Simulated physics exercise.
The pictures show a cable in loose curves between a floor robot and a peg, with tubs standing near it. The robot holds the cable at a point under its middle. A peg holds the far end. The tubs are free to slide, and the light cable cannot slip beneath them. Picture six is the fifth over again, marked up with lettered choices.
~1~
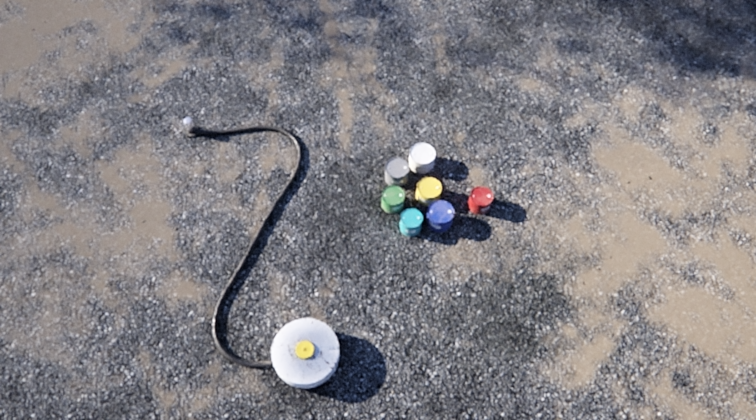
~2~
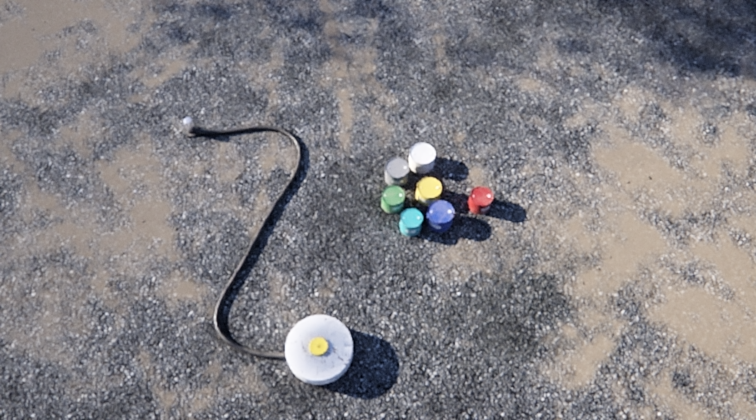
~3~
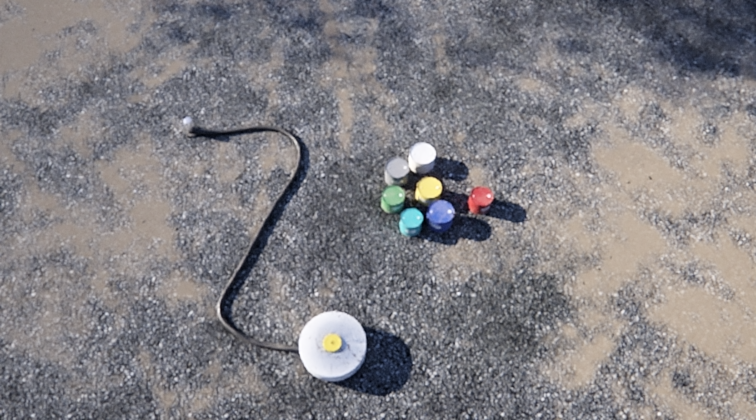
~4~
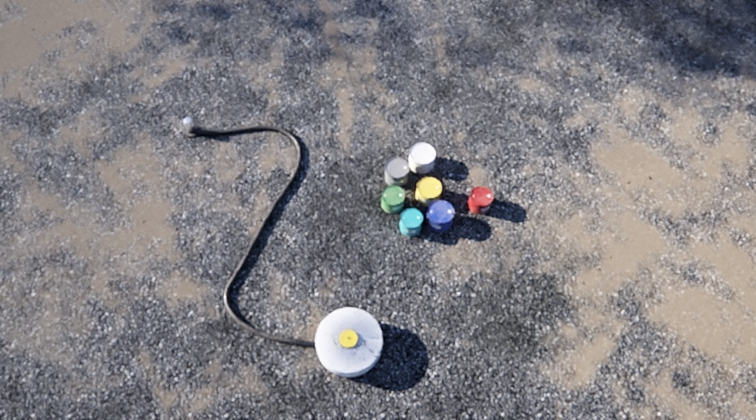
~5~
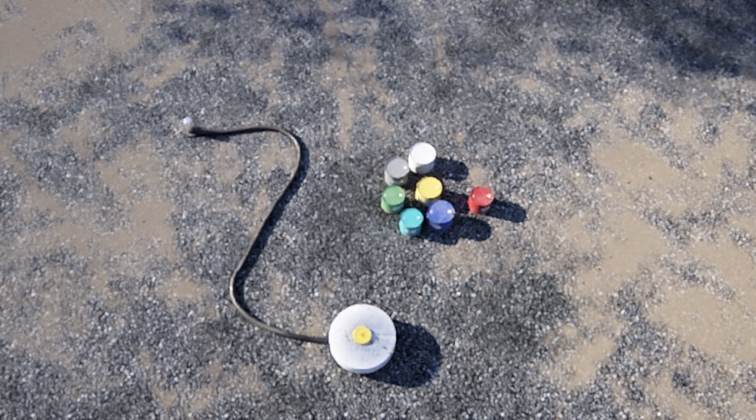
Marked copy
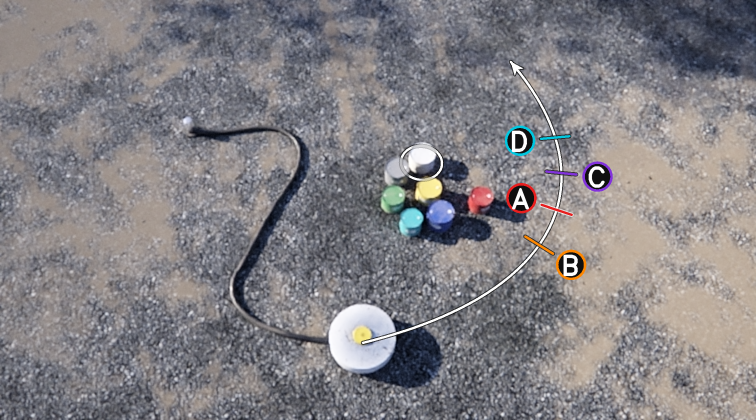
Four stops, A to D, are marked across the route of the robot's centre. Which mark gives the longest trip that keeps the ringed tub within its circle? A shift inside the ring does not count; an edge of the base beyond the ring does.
D.
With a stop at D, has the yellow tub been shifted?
By then, yes.
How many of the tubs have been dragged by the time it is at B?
The count is none.
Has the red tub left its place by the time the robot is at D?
Yes.
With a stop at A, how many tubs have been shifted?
By then, none.
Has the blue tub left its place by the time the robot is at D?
Yes.
On the copy, A at (557, 210); B at (539, 245); C at (561, 173); D at (555, 138); the ring at (421, 163); the route from (363, 343) via (552, 221) to (511, 62).
On D. First, robot (483, 293); white tub (422, 158).
Then, robot (557, 212); white tub (422, 158).
Finally, robot (558, 132); yellow tub (422, 181); turquoise tub (417, 199); white tub (422, 158); green tub (395, 195); red tub (470, 183); blue tub (443, 192); the white tub is still in its ring.
By contrast, A is safe but short; B is safe but short; C is safe but short.
